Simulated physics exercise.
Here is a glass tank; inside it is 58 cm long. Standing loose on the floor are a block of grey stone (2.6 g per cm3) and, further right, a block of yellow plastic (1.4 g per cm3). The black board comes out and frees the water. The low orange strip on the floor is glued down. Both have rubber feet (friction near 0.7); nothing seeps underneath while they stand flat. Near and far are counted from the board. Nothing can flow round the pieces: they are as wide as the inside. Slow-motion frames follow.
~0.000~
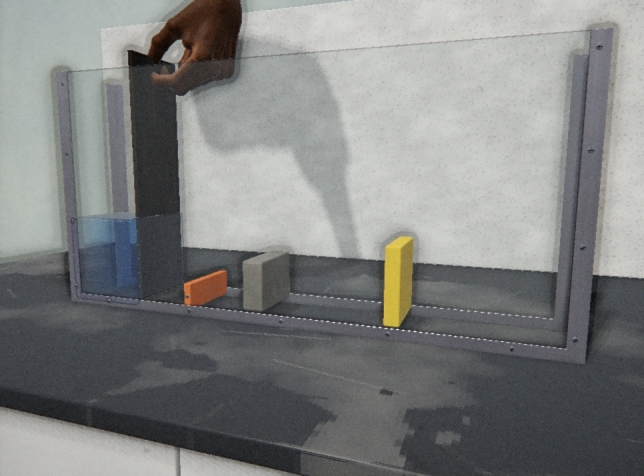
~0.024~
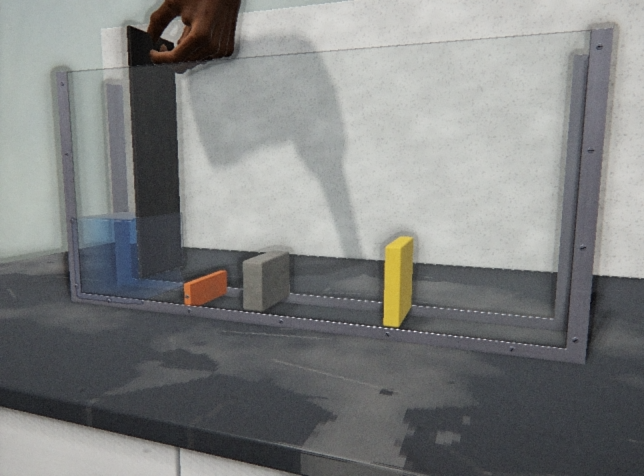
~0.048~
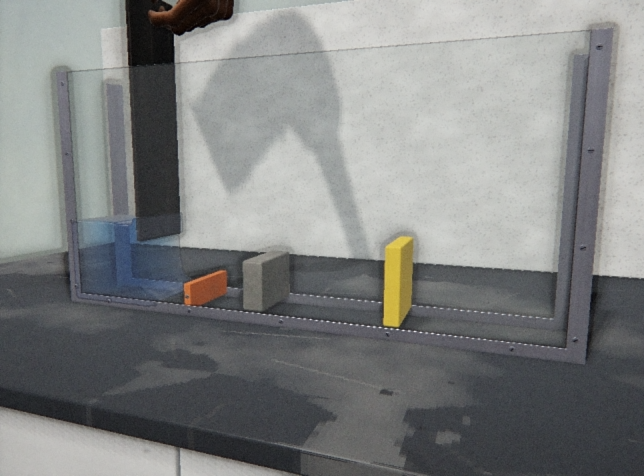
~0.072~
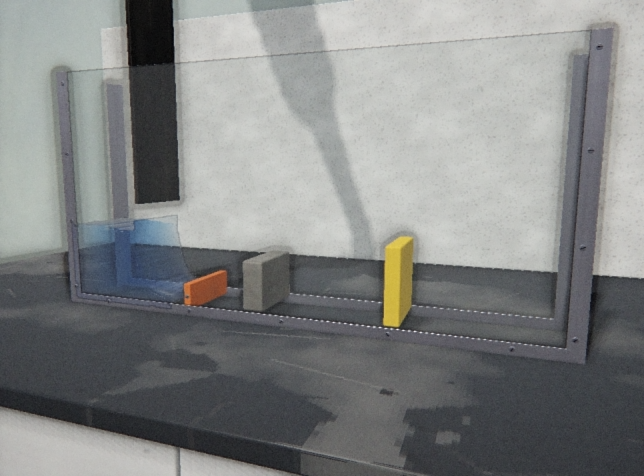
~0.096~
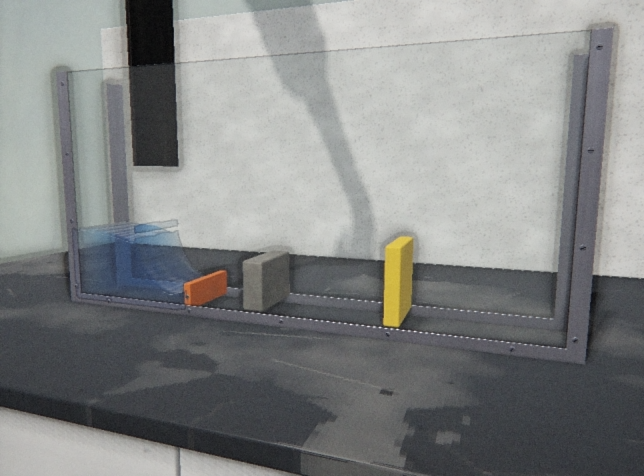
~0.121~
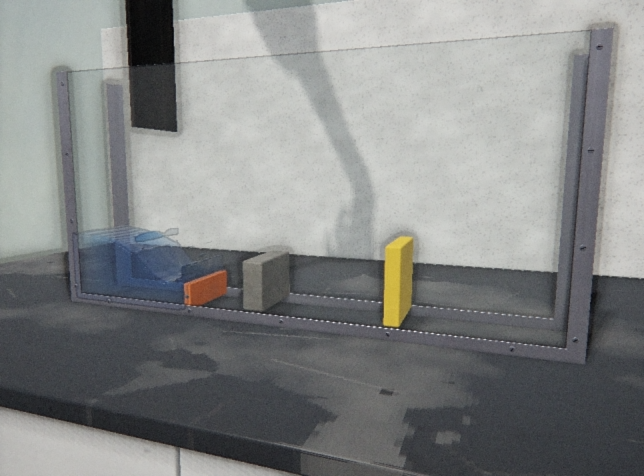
We see a hand lift a black board out of a clear tank, and the blue water behind it slumps and spreads right to a low orange block, while the grey and yellow blocks further right stay still.
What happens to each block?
The first block remains upright, the second remains upright.
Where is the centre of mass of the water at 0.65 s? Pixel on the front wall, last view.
At about (179, 291).
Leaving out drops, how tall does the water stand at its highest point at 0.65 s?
Roughly 4.0 cm up.
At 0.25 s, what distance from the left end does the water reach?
Roughly 26 cm out.
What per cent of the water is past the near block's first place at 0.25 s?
About 2 per cent.
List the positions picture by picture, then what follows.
The surface at the left wall is at (83, 219); the front along the floor is at (138, 297); the board's lower edge is at (141, 298); the near block's top is at (251, 264); the far block's top is at (393, 251), in the first picture.
The surface at the left wall is at (83, 220); the front along the floor is at (145, 298); the board's lower edge is at (140, 277), in the second picture.
The surface at the left wall is at (83, 222); the front along the floor is at (157, 299); the board's lower edge is at (138, 240), in the third picture.
The surface at the left wall is at (83, 226); the front along the floor is at (172, 301); the board's lower edge is at (136, 203), in the fourth picture.
The surface at the left wall is at (84, 230); the front along the floor is at (184, 302); the board's lower edge is at (134, 164), in the fifth picture.
The surface at the left wall is at (84, 234); the front along the floor is at (184, 302); the board is clear; the near block's top is at (251, 264); the far block's top is at (393, 251), in the sixth picture.
Then, 0.25 s in, the front has run 26 cm from the left wall, the near block is upright and the far block is upright.
Then, 0.40 s in, the near block is upright and the far block is upright.
Then, 0.65 s in, the near block is upright and the far block is upright.
Finally, the near block is upright and the far block is upright; 0 per cent of the water is past where the far block first stood.
